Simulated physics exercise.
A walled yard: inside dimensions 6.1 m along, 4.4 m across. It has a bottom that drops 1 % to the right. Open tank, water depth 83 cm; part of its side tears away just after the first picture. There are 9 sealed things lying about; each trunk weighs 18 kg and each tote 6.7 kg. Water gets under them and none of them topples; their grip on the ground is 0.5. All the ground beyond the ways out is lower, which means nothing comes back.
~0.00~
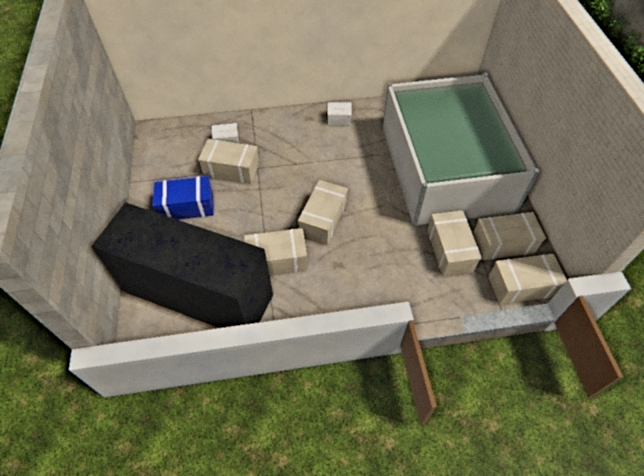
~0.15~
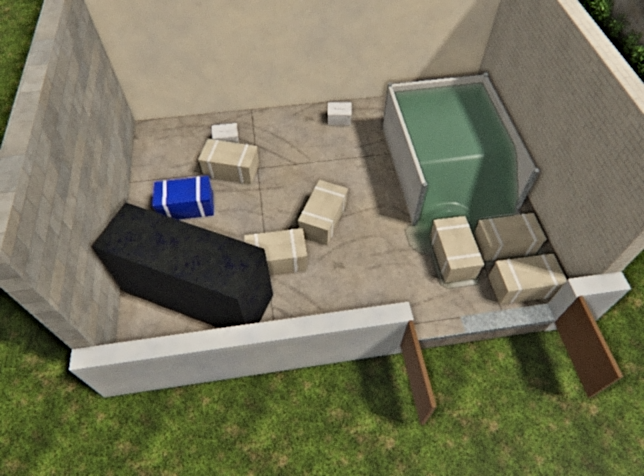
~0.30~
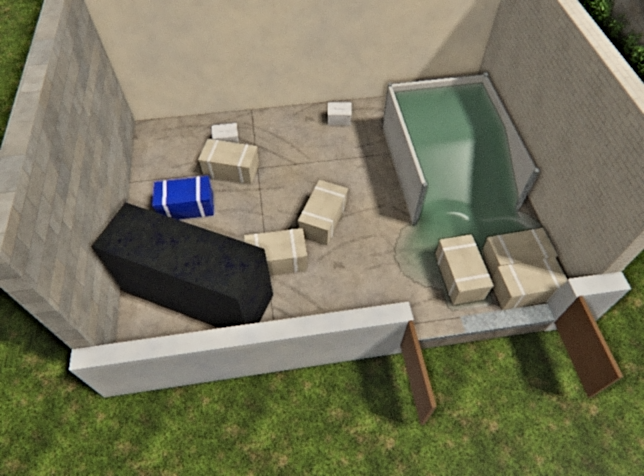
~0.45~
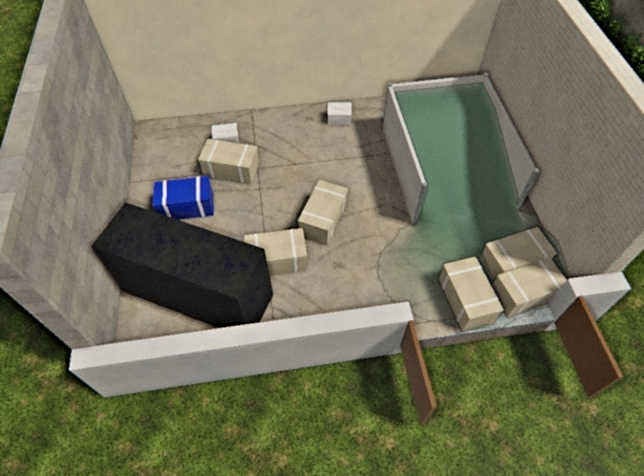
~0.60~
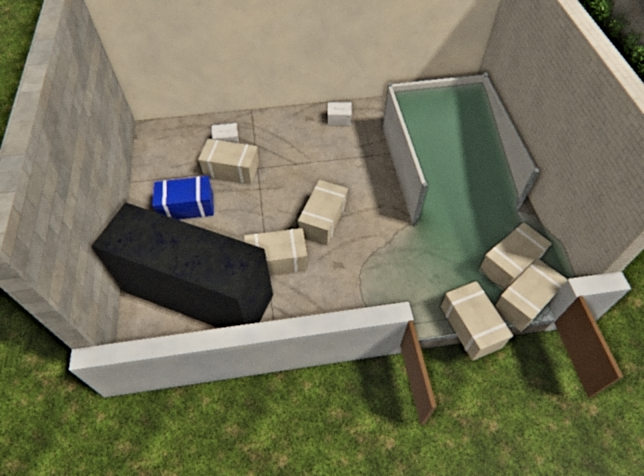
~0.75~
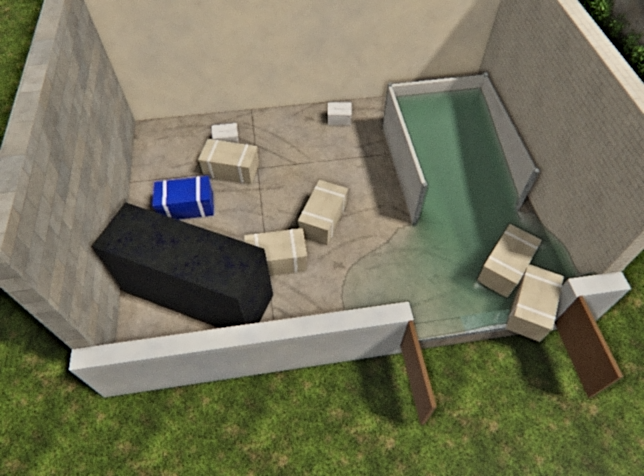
Green water pours from a pale open tank at the right of a walled yard, seen from high above by a still camera, with grass and brown gates along the near side. Tan strapped boxes, a blue box, small white blocks and a long black block stand about the floor. The tank's near side gives way, the water spreads, and three tan boxes slide and turn toward the gateway, one leaving view.
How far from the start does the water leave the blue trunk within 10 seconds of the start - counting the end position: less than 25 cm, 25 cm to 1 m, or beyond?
Chances are it never really leaves its spot.
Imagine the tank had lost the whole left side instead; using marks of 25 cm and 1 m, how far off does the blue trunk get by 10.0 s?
The answer: The blue trunk is taken far off.
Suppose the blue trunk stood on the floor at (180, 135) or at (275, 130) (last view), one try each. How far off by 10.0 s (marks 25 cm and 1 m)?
Results, in order: Essentially stationary, then essentially stationary.
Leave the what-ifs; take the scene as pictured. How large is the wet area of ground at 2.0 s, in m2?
I'd put it close to 9.5 m2.
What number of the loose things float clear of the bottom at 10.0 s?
Of them, 0.
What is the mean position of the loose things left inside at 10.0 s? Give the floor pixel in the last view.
Mean position approx. (264, 182).
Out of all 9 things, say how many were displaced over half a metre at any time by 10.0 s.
My count gives 3.
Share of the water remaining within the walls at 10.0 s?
Remaining: Approx. 24 per cent.
After 2.0 s the blue trunk is near (181, 191), 0.0 m from its start, aground; 3 of 9 are out; 0 afloat.
After 4.5 s the blue trunk is near (181, 191), 0.0 m from its start, aground; 3 of 9 are out; 0 afloat.
After 7.0 s the blue trunk is near (181, 191), 0.0 m from its start, aground; 3 of 9 are out; 0 afloat.
After 10.0 s the blue trunk is near (181, 191), 0.0 m from its start, aground; 3 of 9 are out; 0 afloat.
